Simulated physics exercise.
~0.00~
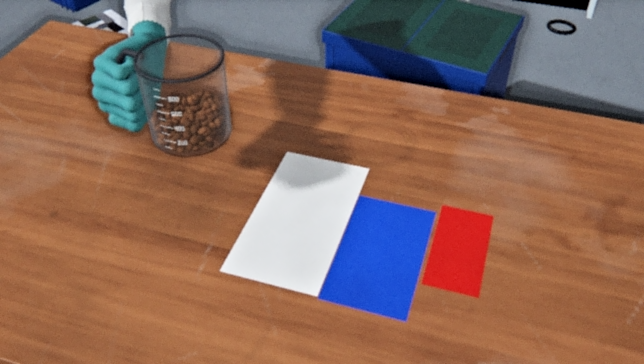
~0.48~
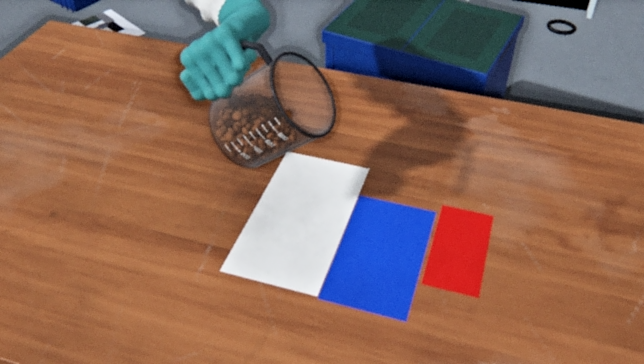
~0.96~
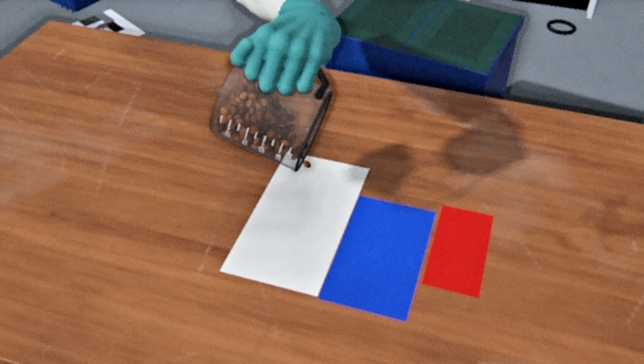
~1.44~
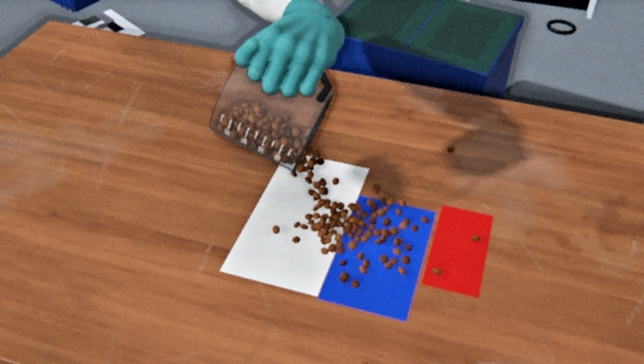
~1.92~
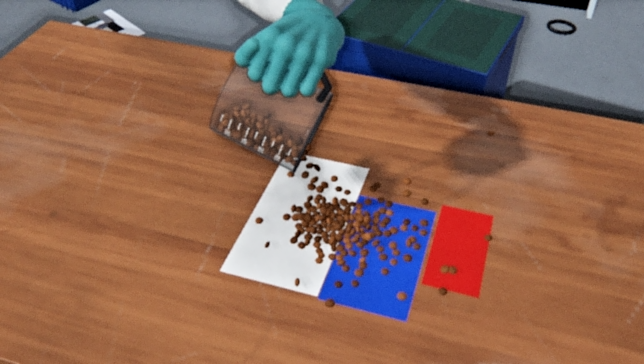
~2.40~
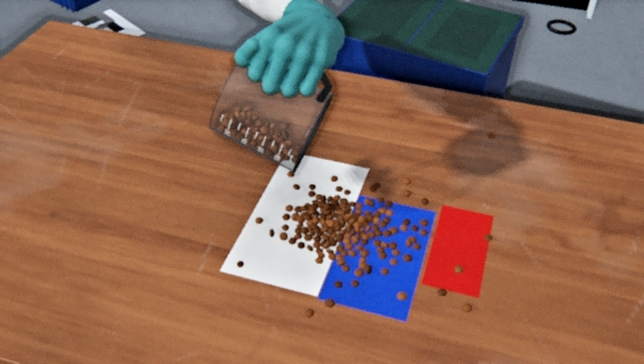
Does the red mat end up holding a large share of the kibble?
No, the red mat ends up with hardly any kibble. The white and blue mats each hold a good share of it instead.
